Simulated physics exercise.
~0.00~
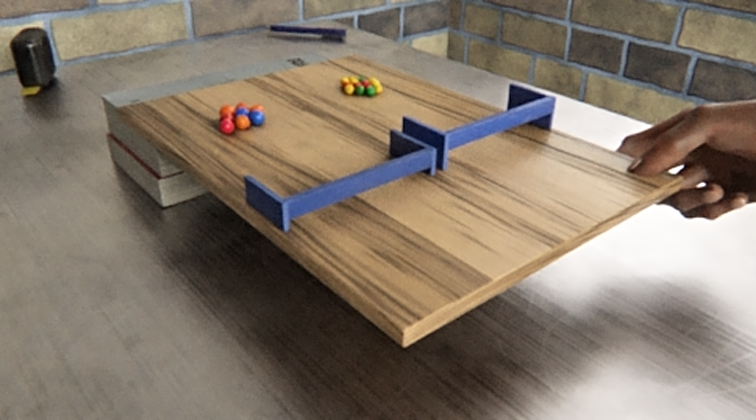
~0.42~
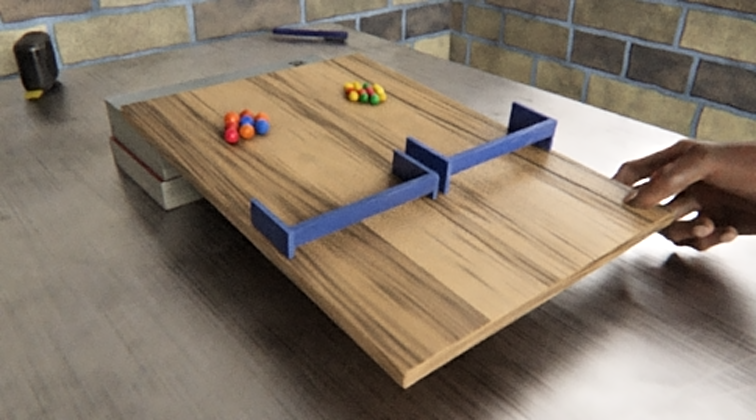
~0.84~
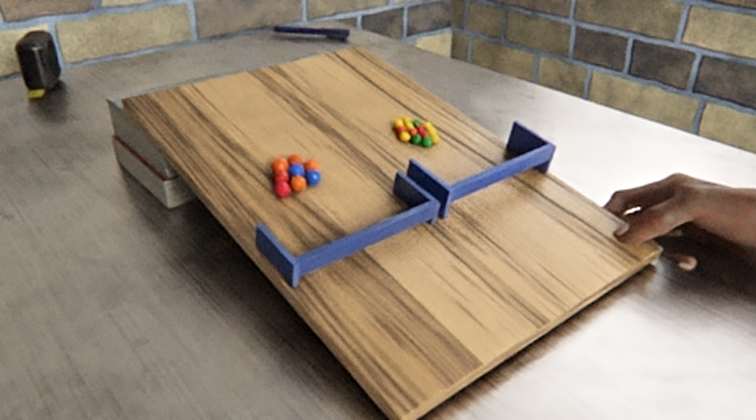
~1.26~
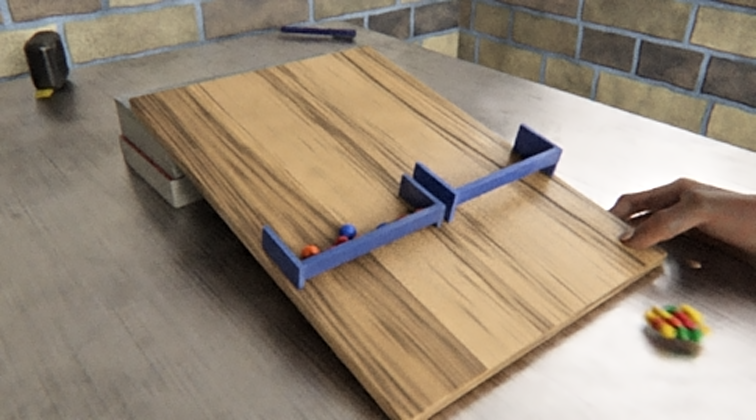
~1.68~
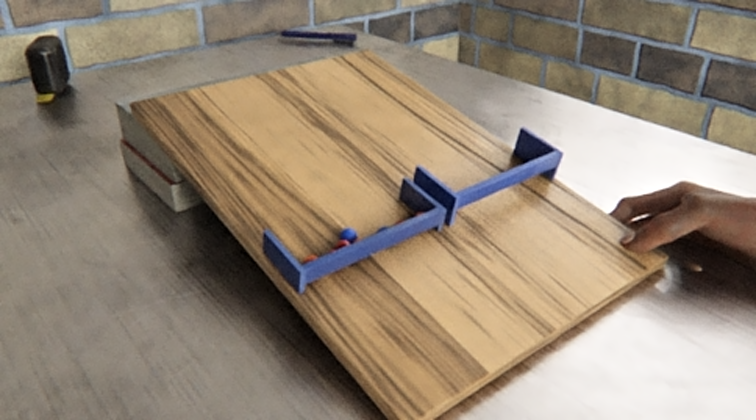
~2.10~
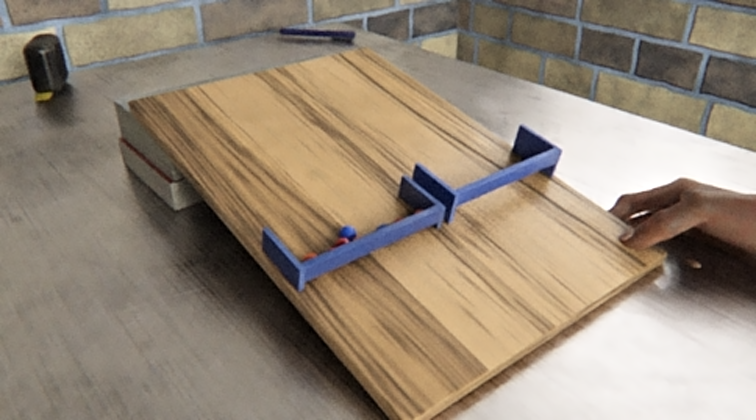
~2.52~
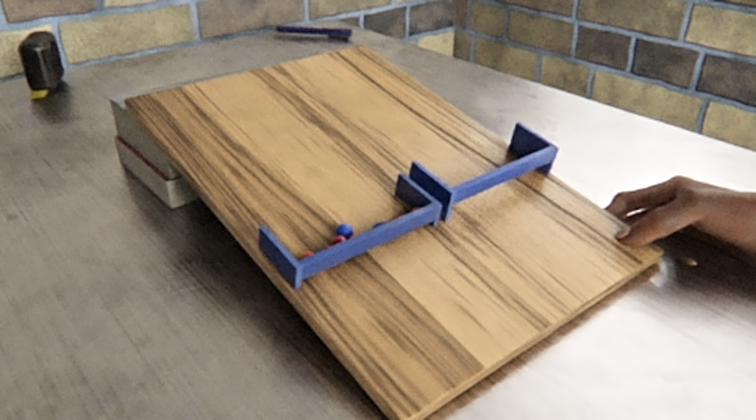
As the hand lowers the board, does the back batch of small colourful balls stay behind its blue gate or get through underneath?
The back batch gets through under its gate and ends up off the board, while the front batch stays caught behind its own gate.
